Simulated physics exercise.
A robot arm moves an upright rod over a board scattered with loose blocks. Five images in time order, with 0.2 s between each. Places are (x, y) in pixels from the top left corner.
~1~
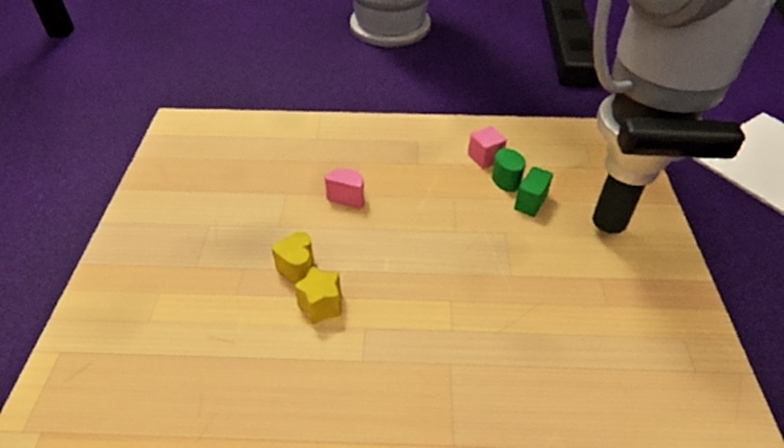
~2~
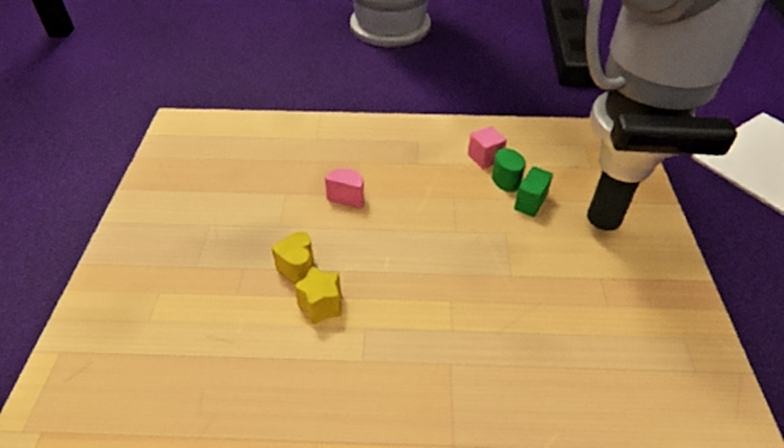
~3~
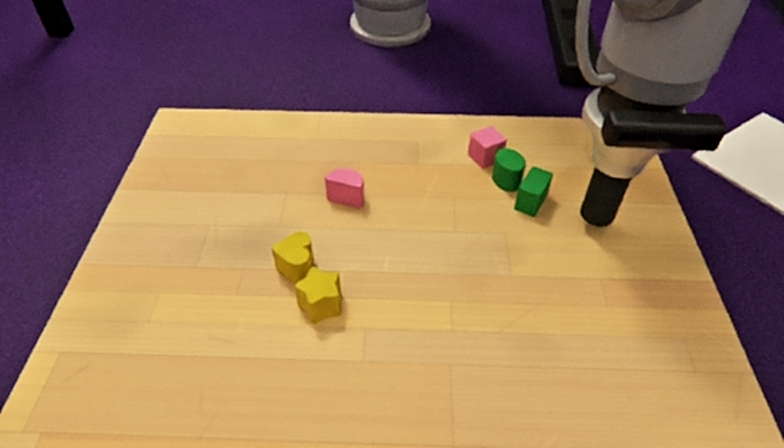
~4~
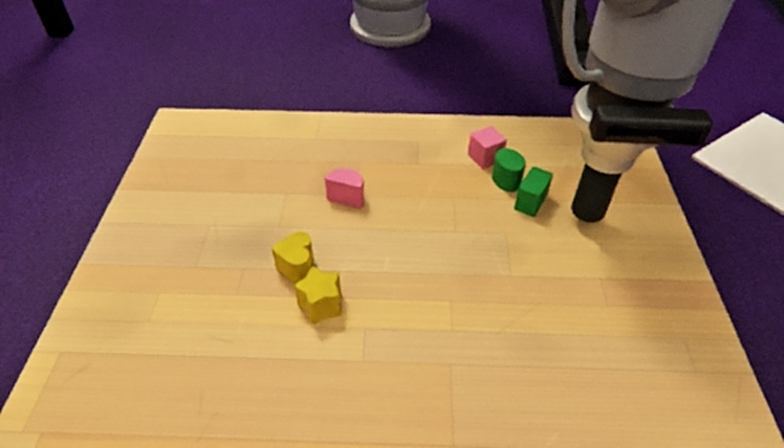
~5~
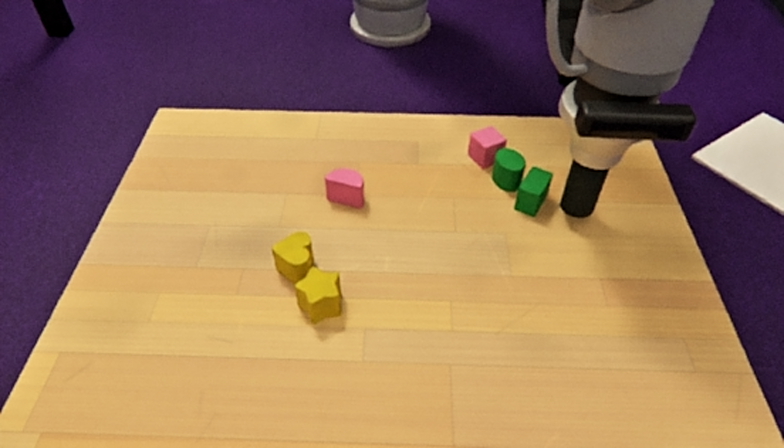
On a light wooden board set over purple cloth, a robot arm holds a black upright rod to the right of a few pink, green and yellow blocks. The arm slides the rod a short way left and slightly back, closer to the green blocks, while every block stays still.
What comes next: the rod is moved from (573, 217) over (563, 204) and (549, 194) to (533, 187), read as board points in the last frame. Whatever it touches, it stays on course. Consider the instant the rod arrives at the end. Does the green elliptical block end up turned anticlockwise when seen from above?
No - that is not the case.
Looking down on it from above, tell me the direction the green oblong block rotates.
Counter-clockwise, from overhead.
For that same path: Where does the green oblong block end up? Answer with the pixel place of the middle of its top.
My prediction: (517, 176).
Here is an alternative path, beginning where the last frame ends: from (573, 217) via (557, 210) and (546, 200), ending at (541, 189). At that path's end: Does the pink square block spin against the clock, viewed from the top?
No, it doesn't check out.
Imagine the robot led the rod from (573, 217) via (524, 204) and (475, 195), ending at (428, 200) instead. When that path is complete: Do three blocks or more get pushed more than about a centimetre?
In short: Yes.
The first path, step by step. Halfway along, rod at (559, 189); green oblong block at (533, 178), turned 15° anticlockwise.
At the end, rod at (535, 177); pink square block unmoved; green elliptical block at (494, 157), turned 45° clockwise; green oblong block at (517, 176), turned 65° anticlockwise.
